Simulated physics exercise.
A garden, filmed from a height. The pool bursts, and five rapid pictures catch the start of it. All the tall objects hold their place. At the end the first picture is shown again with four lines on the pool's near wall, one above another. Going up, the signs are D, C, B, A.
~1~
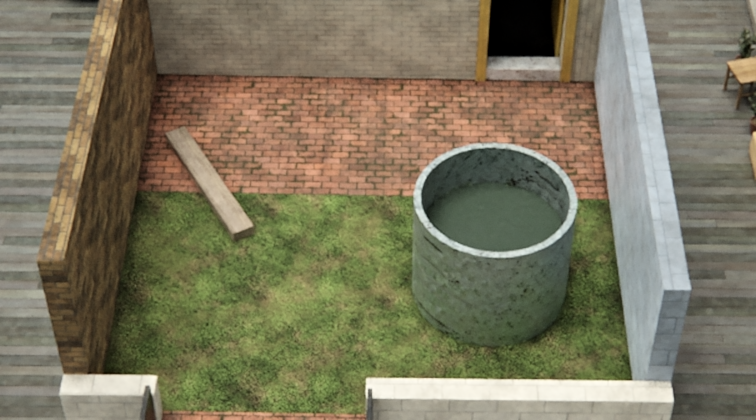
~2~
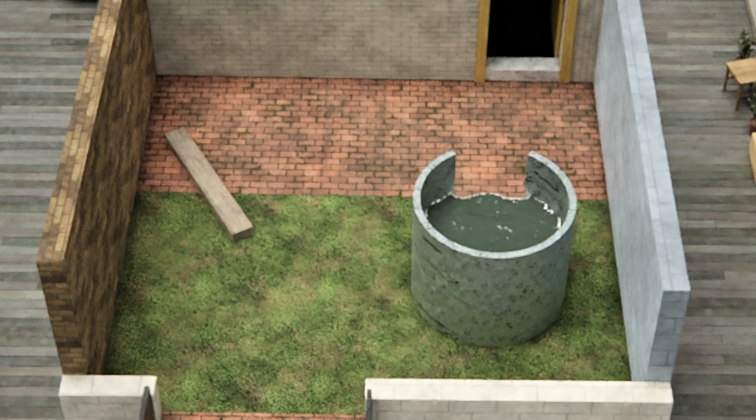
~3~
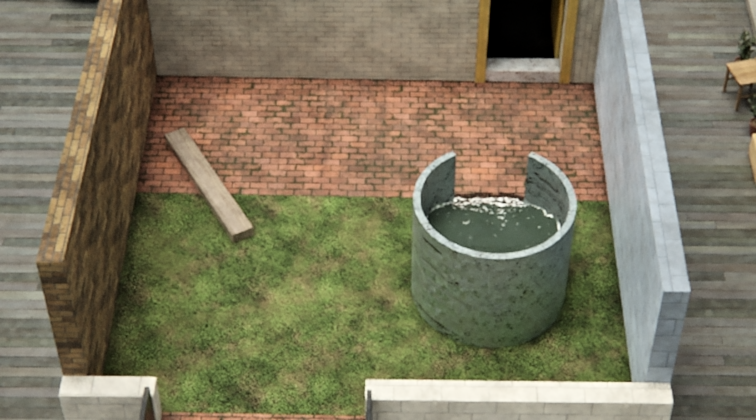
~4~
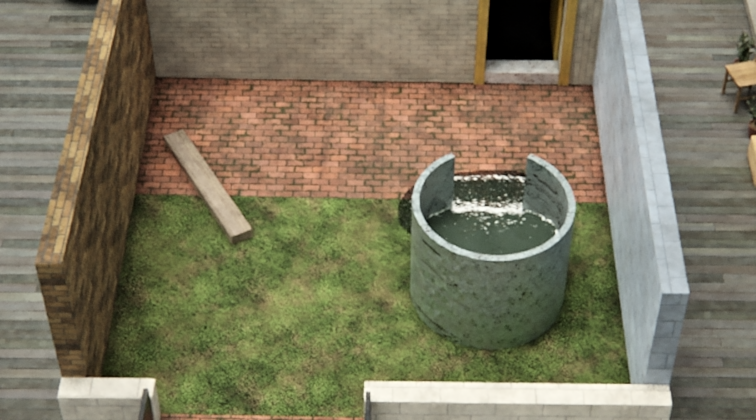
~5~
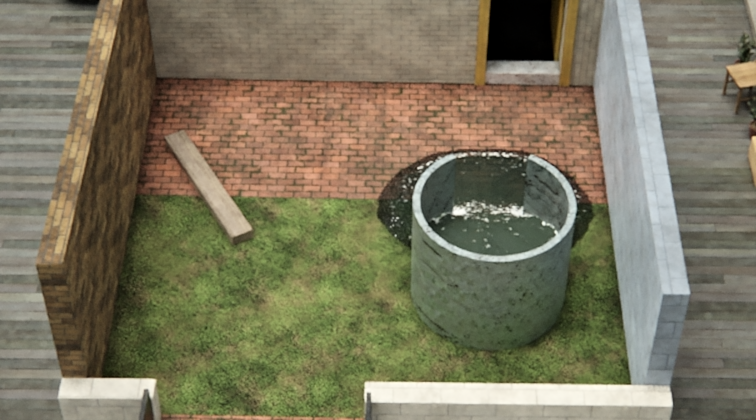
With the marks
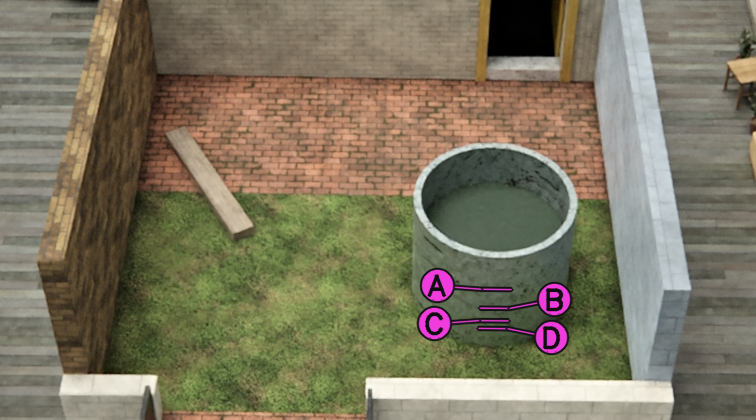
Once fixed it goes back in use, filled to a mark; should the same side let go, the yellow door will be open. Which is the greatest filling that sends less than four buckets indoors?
It is B.
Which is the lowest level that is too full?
It is A.
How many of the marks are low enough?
Three.
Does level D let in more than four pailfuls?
No, not at all.
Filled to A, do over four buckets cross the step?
Yes, that goes wrong.
On the marked copy, A at (496, 289); B at (494, 308); C at (493, 320); D at (493, 328); from the bottom up D, C, B, A.
For level A, about 8 bucketfuls get in.
For level B, a splash gets over, under a bucket.
For level C, nothing gets over.
For level D, nothing gets over.
